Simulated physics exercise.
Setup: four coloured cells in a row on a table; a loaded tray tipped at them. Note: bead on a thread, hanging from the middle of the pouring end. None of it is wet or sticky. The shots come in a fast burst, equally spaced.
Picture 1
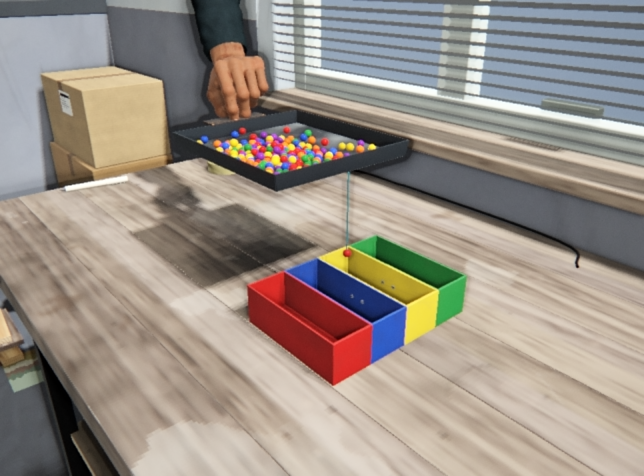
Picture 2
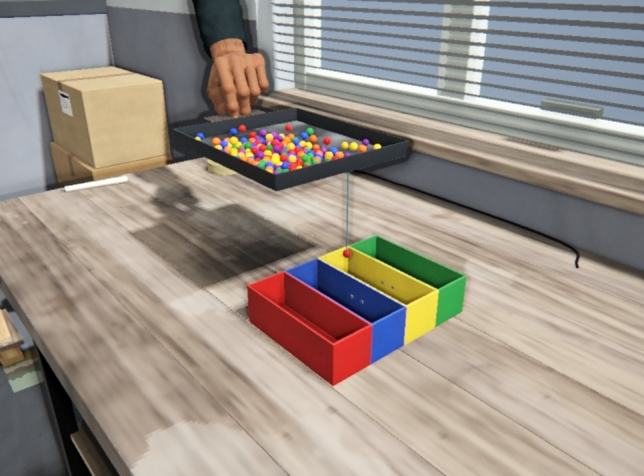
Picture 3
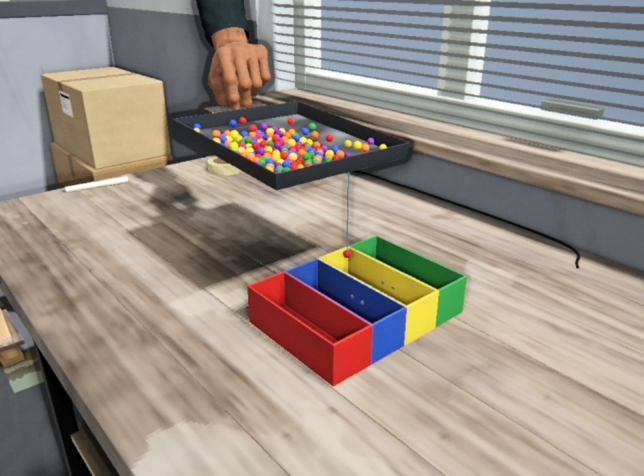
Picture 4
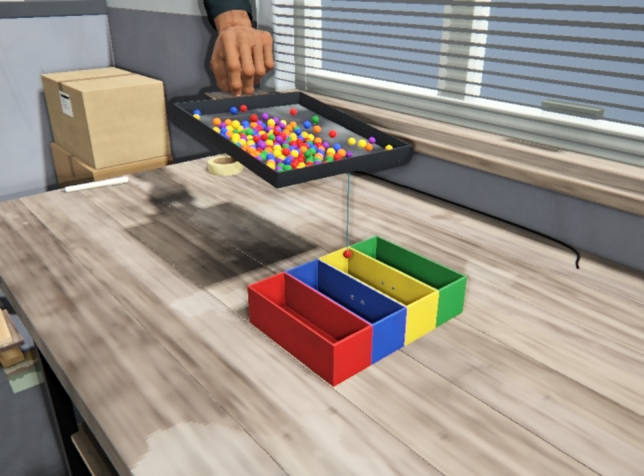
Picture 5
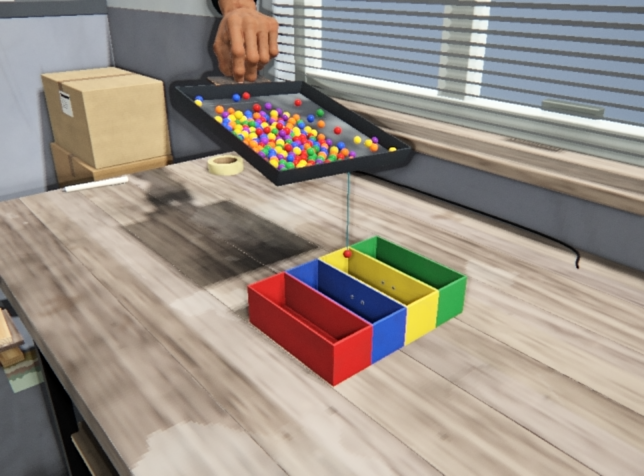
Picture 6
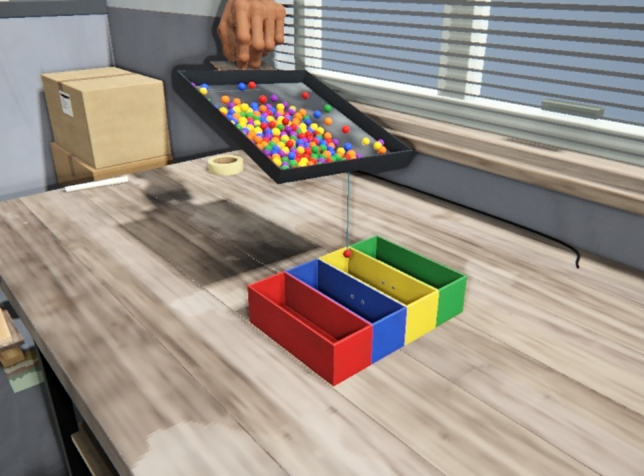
Above a wooden table, a hand steadily tilts a black tray of colourful beads rightward.
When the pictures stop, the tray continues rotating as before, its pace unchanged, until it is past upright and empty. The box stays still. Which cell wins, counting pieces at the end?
The green cell wins.
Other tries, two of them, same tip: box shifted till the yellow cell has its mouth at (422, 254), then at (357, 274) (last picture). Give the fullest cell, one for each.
First try: The yellow cell. Second try: The green cell.
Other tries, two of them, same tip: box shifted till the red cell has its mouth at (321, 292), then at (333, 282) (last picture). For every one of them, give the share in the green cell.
The first position comes out at 50 per cent, the other at 30 per cent.
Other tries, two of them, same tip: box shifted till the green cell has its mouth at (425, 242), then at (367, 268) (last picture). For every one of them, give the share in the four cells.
Roughly 100 per cent the first time and 30 per cent the second.
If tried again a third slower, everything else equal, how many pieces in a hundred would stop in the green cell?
It would be some 30 in a hundred.
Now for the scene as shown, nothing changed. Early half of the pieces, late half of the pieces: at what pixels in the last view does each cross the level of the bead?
First roughly (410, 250), then roughly (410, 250).
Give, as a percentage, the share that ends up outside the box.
Close to 30 %, give or take.
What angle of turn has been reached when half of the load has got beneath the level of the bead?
Roughly 100 degrees of tilt.
Shortly afterwards, tray tipped steeply; all but a few on the tray; only a few in the green cell; only a few in the yellow cell; a little falling or outside the box.
Next, tray tipped past a quarter turn; a little on the tray; near a third in the green cell; a little in the yellow cell; only a few in the blue cell; near a third falling or outside the box.
Some moments later, tray tipped past a quarter turn; near half in the green cell; near a quarter in the yellow cell; only a few in the blue cell; near a third falling or outside the box.
In the end, tray tipped past a quarter turn; near half in the green cell; near a quarter in the yellow cell; only a few in the blue cell; none at all in the red cell; near a third outside the box.
